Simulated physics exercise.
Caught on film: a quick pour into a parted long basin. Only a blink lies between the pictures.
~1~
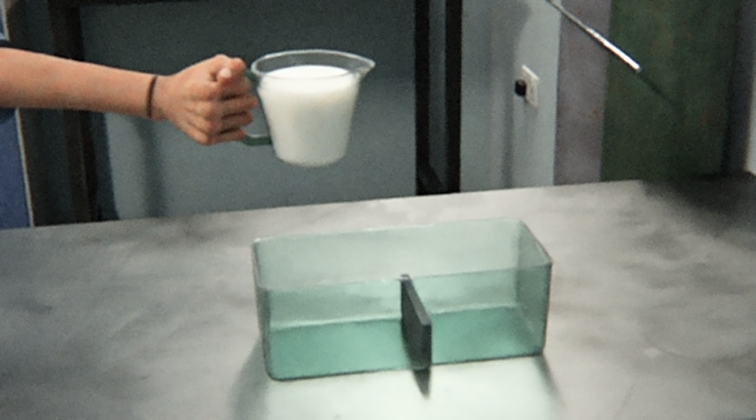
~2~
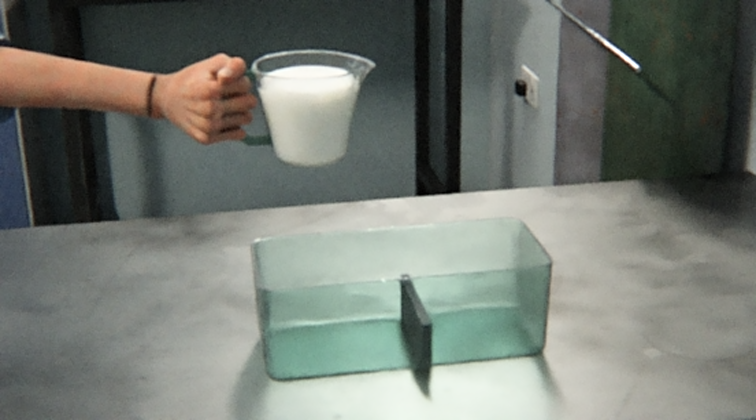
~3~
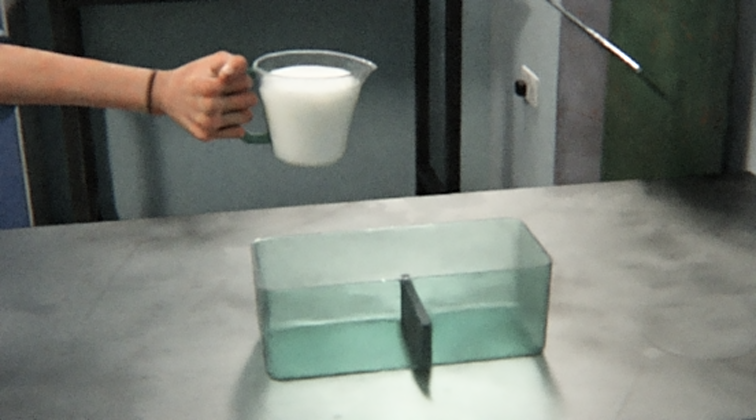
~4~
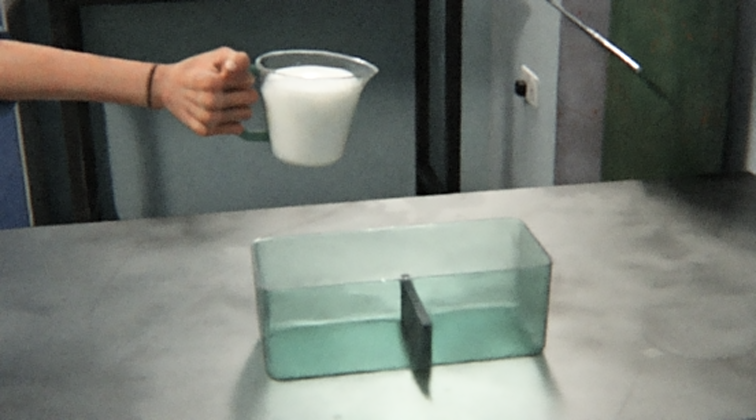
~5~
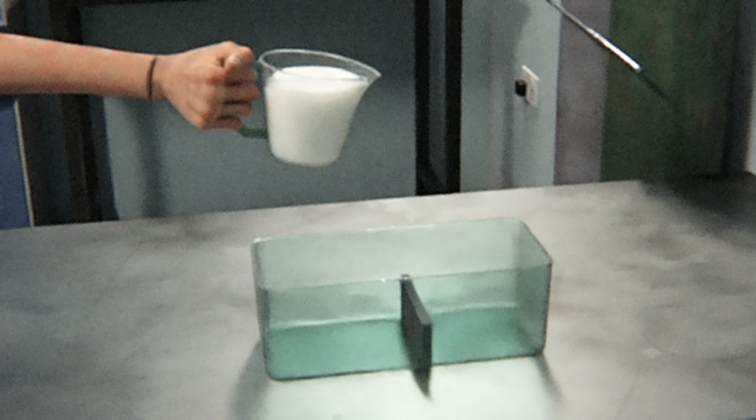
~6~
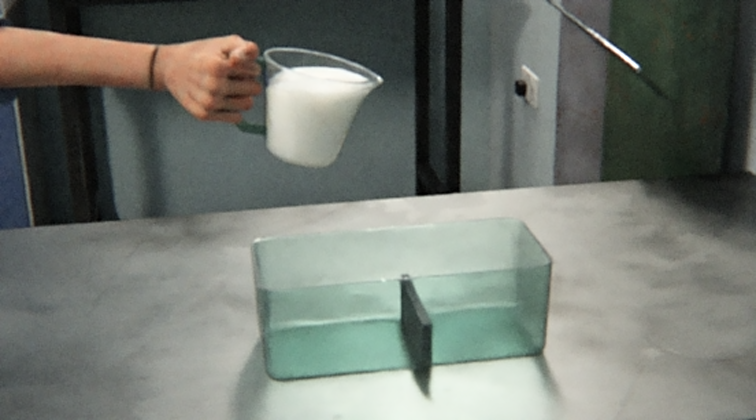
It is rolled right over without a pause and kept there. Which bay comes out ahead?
The right-hand section gets the most.
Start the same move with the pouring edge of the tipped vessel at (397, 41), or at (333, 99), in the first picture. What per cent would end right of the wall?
In turn 95 and 10 in a hundred.
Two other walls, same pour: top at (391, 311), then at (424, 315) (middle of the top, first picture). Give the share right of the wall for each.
First some 90, then 70 per cent.
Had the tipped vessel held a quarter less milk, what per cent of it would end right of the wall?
Some 75 per cent.
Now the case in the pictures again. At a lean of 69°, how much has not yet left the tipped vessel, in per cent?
About 65 per cent.
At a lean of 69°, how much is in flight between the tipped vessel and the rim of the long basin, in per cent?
Close to 25 per cent.
A moment on, the tilt is 69° and 65 per cent is still to pour, 0 is left of the wall and 8 right of it.
Next, the tilt is 98° and 13 per cent is still to pour, 2 is left of the wall and 64 right of it.
Then the tilt is 100° and 0 per cent is still to pour, 15 is left of the wall and 82 right of it.
Later the tilt is 100° and 0 per cent is still to pour, 16 is left of the wall and 82 right of it.
At rest 16 per cent lies left of the wall, 82 right of it and 1 outside.
